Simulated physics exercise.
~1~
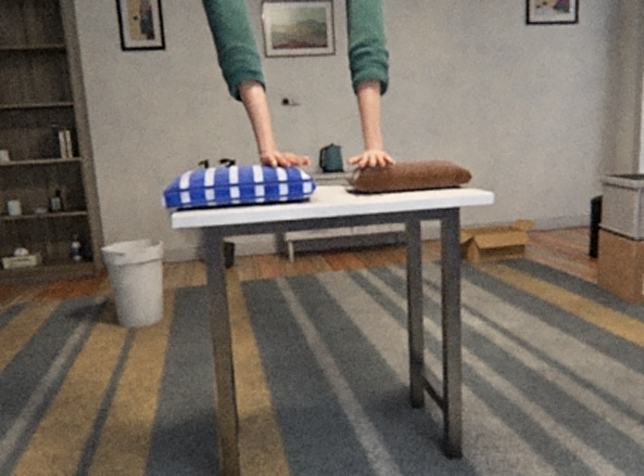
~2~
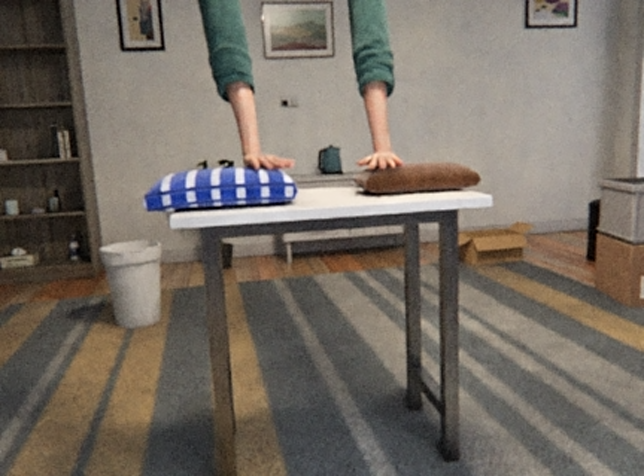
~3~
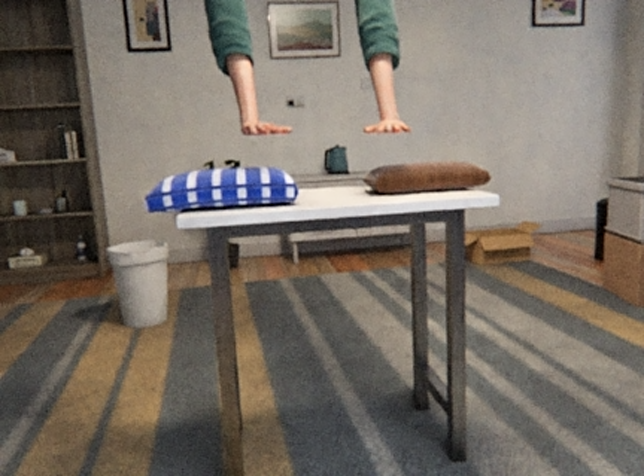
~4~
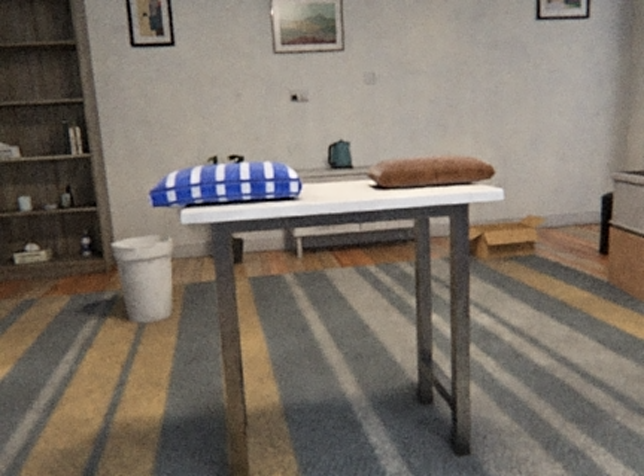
A blue checked cushion and a brown sack-like bundle on a small white-topped table are nudged slightly apart by two green-sleeved hands, the cushion to the left and the bundle to the right. The hands lift away out of view, and both stay resting on the table.
